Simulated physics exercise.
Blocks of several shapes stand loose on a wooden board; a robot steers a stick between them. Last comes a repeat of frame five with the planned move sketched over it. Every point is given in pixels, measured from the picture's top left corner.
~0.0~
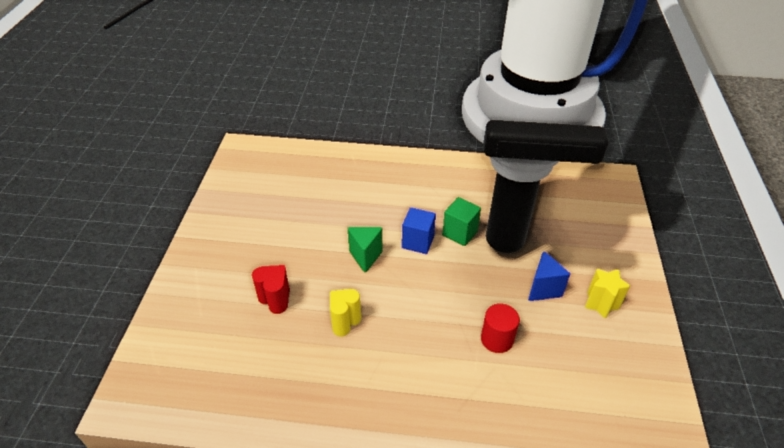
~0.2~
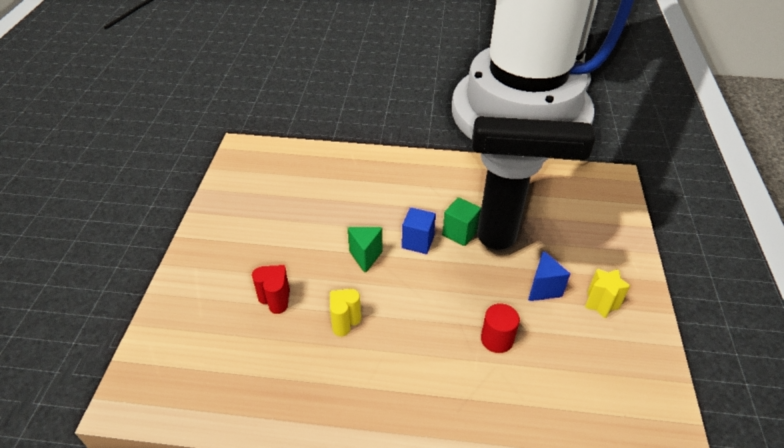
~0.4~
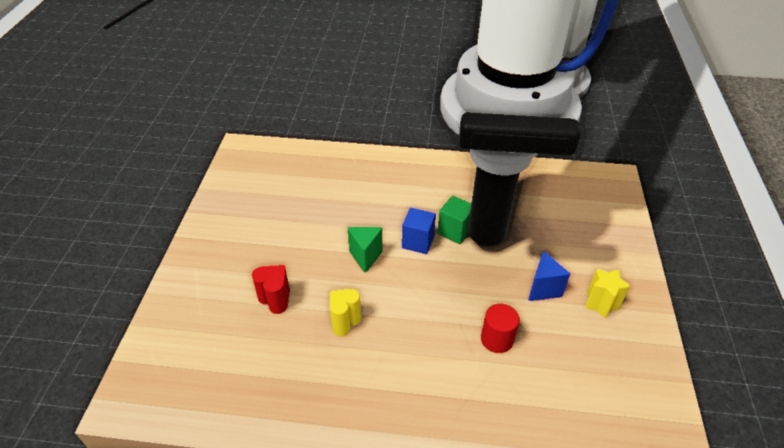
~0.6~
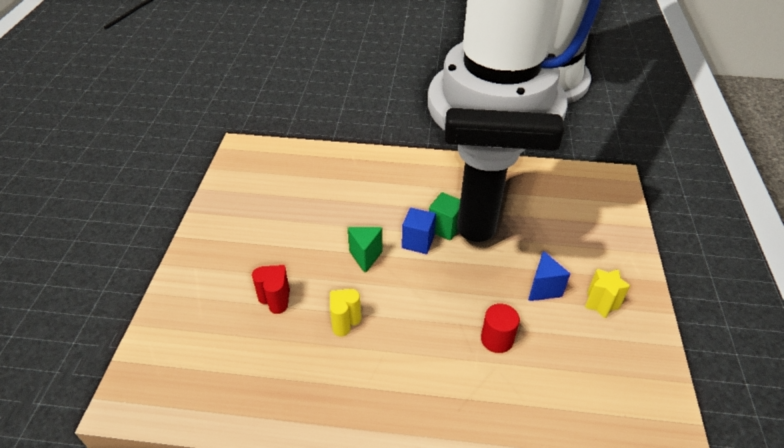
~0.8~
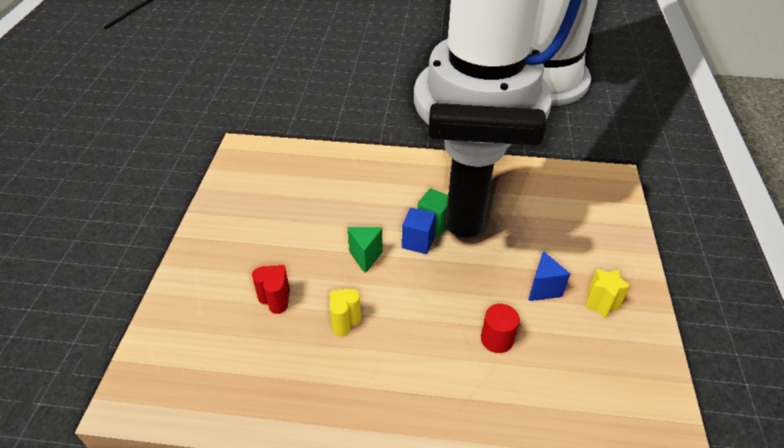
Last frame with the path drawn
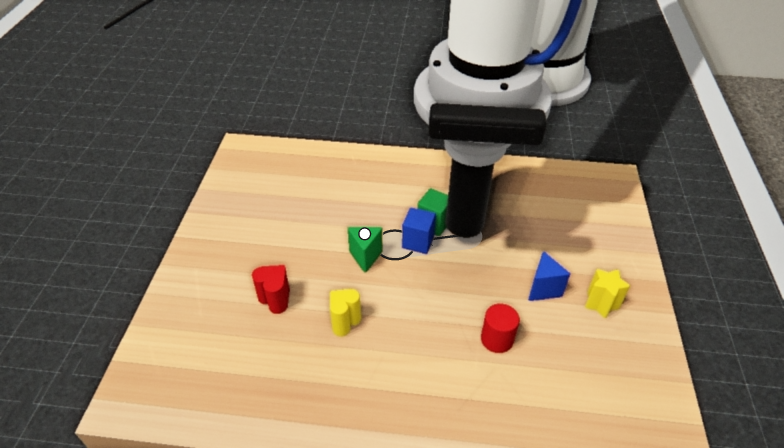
On a wooden board scattered with colourful blocks, a robot arm moved its black stick left up to the green cube and nudged it a short way left, partly behind the blue cube.
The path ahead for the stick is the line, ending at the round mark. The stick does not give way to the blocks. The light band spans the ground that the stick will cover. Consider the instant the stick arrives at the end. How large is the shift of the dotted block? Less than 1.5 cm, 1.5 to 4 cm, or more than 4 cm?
The shift is from 1.5 to 4 cm.
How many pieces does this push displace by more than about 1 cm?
My count: 3 or more.
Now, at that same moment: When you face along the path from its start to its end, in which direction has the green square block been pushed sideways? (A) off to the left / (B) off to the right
The correct letter is B.
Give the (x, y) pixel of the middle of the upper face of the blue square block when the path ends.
Put as a pixel place, it's (362, 227).
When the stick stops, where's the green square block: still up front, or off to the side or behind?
My guess is it ends up beside or behind the stick.
Path on the board, from (463, 235) directly to (395, 245); the dot is on the green triangular block.
Halfway along, stick at (430, 230); blue square block at (398, 221), turned 30° anticlockwise; green square block at (416, 194), turned 35° clockwise.
At the end, stick at (395, 235); green triangular block at (339, 241), turned 45° anticlockwise; blue square block at (362, 227), turned 30° anticlockwise; green square block at (415, 193), turned 45° clockwise.
